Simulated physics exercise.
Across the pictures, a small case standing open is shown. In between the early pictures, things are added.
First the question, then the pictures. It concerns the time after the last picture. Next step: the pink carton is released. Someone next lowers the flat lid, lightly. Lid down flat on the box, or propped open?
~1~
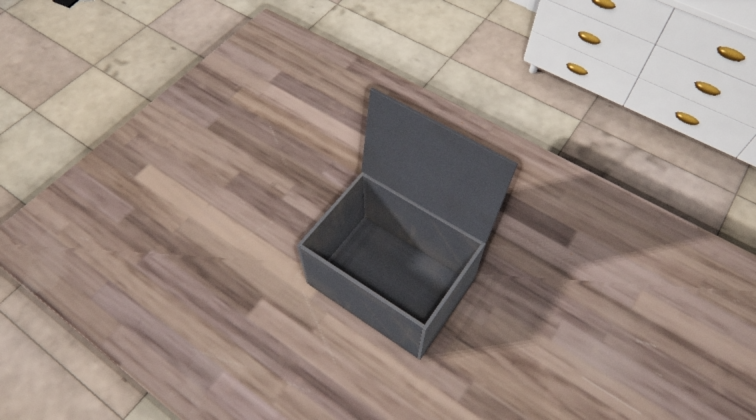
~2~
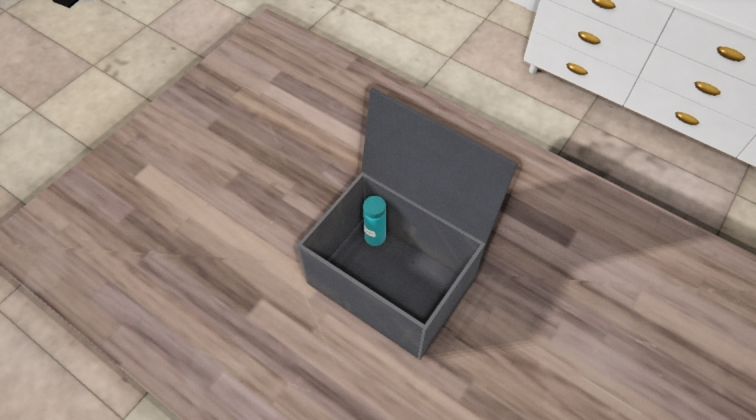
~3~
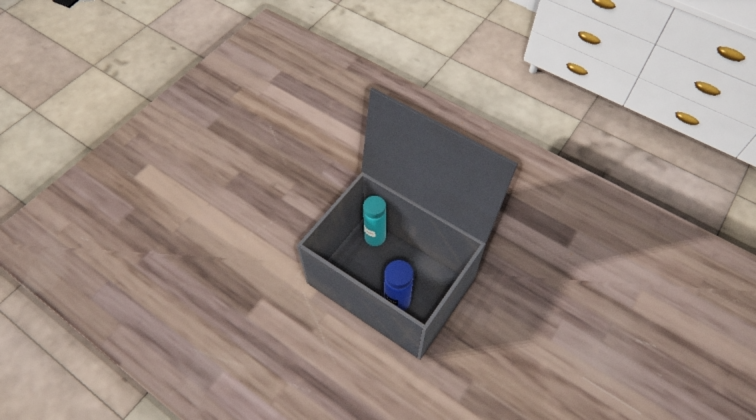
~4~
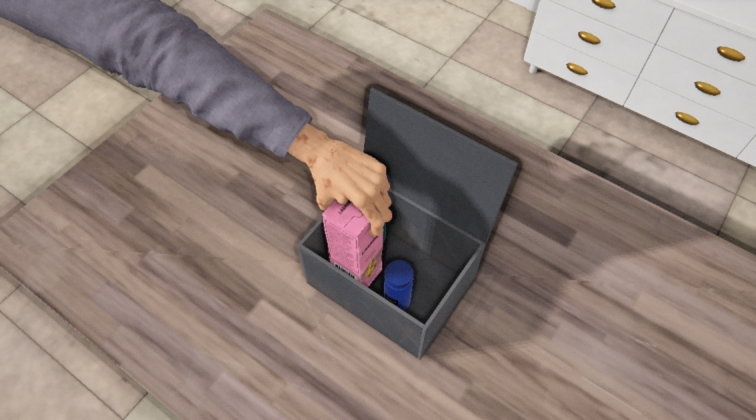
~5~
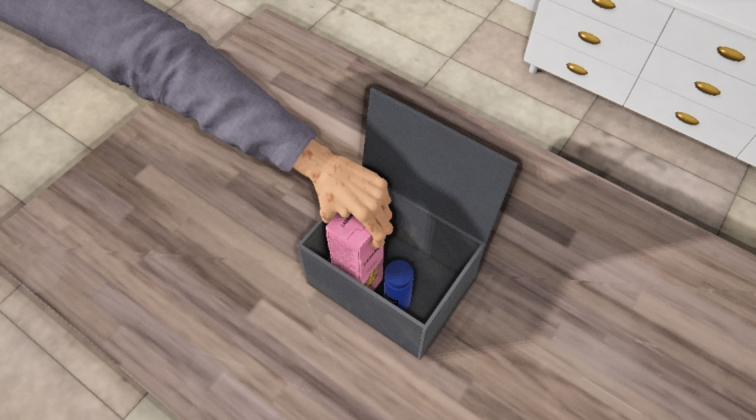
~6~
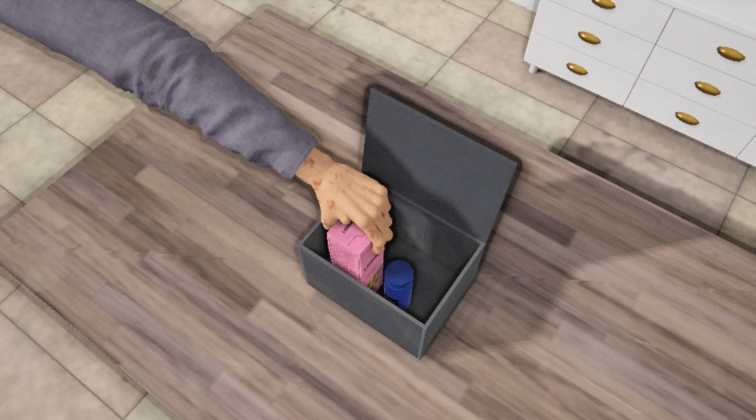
Propped open.
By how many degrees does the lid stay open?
The answer is about 35 degrees.
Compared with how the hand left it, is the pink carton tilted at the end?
At the finish it holds its orientation.
Then, 1.20 s past the last view, lid starting down.
Then, 1.60 s past the last view, lid 56° above the rim.
Then, 2.00 s past the last view, lid 35° above the rim.
Then, 4.20 s past the last view, pink carton resting near (358, 260).
Finally, lid 36° above the rim; all 3 still in place. Final places as the last picture's camera would see them, pink carton near (359, 259).
